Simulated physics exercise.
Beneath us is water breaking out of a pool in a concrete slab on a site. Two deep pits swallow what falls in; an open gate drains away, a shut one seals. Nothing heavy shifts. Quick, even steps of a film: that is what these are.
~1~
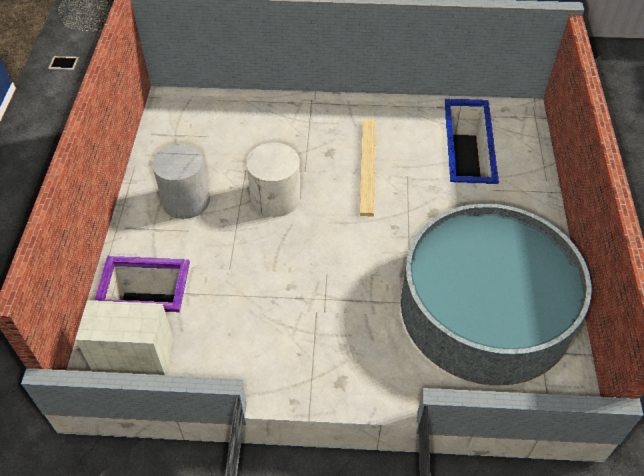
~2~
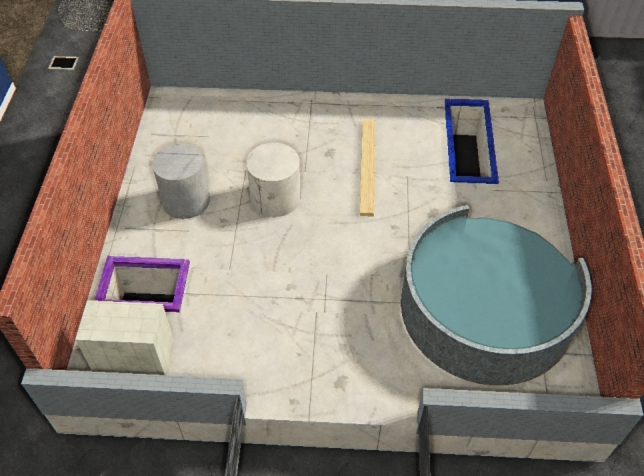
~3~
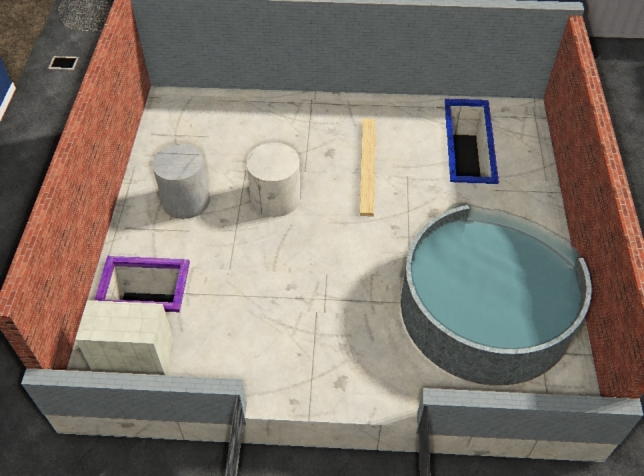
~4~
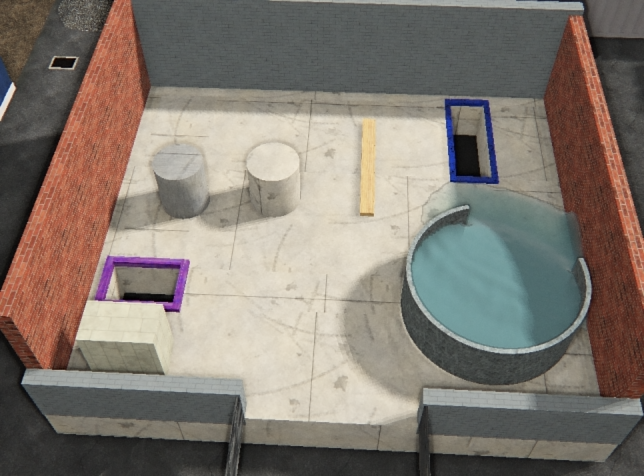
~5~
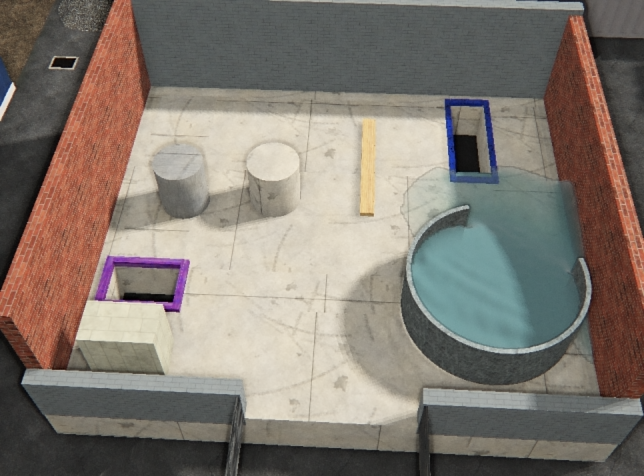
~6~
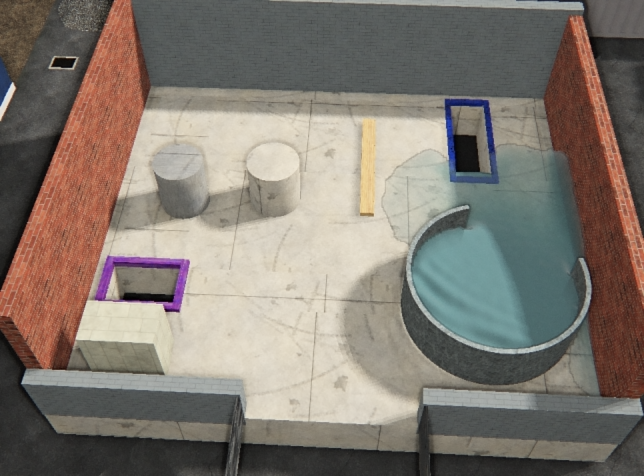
The clip shows a round tank of water standing in a walled concrete yard; a gap opens on its far side, and water pours out, spreading across the slab toward the blue-edged pit and the right brick wall.
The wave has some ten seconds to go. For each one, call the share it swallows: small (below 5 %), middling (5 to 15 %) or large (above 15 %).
Calls: Gate - small; blue pit - large; purple pit - small.
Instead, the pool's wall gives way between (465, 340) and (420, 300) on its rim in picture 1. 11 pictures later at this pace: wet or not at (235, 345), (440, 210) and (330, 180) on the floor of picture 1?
Result, in sequence: Inundated; untouched by the flood; untouched by the flood.
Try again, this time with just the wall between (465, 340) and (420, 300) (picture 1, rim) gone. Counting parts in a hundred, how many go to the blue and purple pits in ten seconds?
The blue pit gets 0 per cent and the purple pit 2 per cent.
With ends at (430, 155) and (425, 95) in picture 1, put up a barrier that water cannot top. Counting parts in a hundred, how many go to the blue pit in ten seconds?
Share for the blue pit - 60 percent.
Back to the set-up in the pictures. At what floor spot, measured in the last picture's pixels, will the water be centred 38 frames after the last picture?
About (433, 215) in the last view.
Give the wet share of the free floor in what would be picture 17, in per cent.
I reckon 25 per cent or so.
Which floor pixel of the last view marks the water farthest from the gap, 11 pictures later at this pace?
The wet edge reaches furthest near (300, 92).
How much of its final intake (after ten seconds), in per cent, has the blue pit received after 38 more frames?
Around 85 in a hundred.
A moment on, water covers 25 % of the floor; the gate 0 %, the blue pit 3 %, the purple pit 0 %.
Next, water covers 25 % of the floor; the gate 0 %, the blue pit 13 %, the purple pit 0 %.
Then, water covers 45 % of the floor; the gate 0 %, the blue pit 31 %, the purple pit 0 %.
Later, water covers 60 % of the floor; the gate 0 %, the blue pit 48 %, the purple pit 0 %.
In the end, water covers 90 % of the floor; the gate 1 %, the blue pit 55 %, the purple pit 0 %.
